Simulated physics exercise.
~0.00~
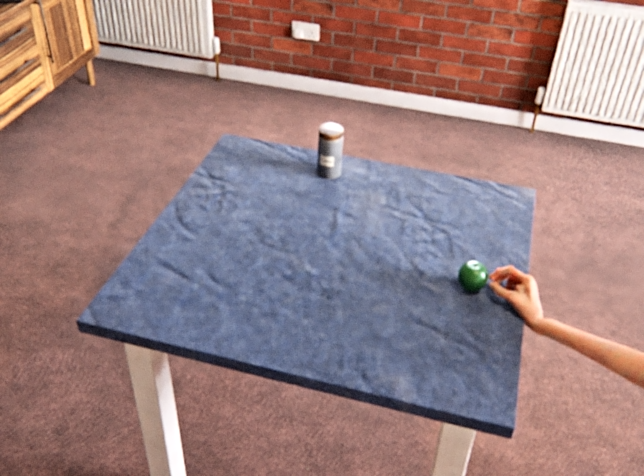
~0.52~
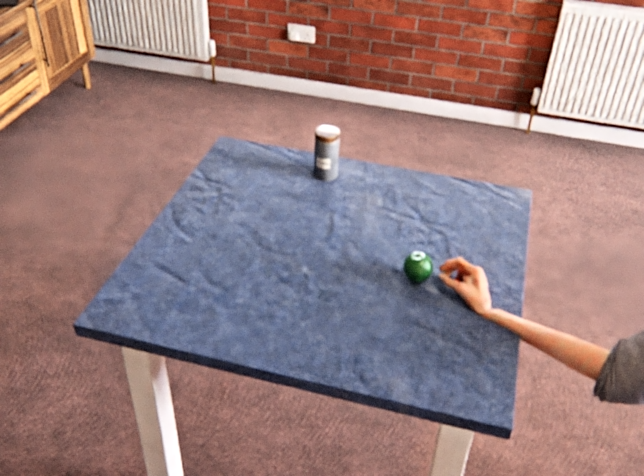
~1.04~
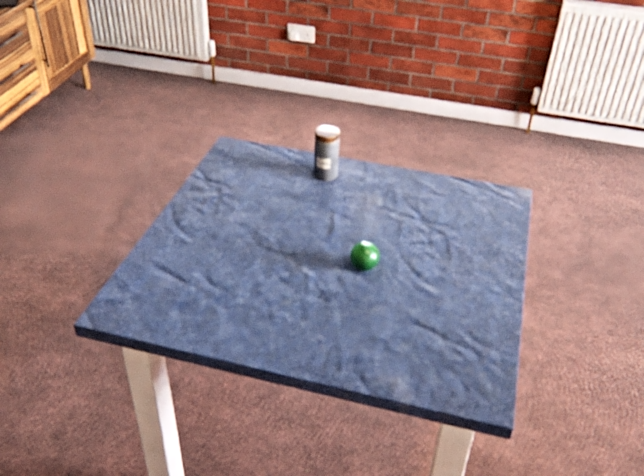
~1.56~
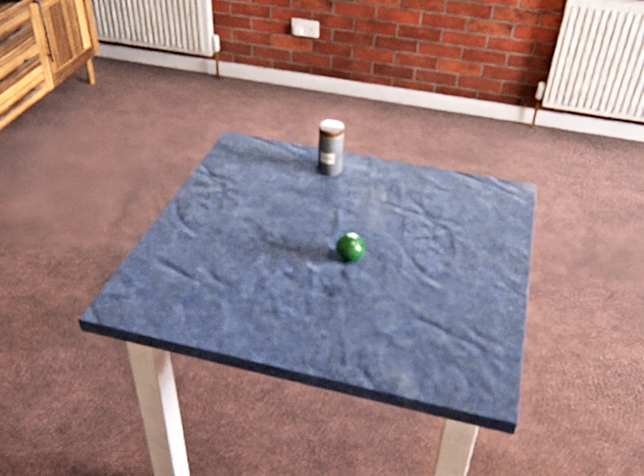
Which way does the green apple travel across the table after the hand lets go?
The green apple moves to the left across the table.
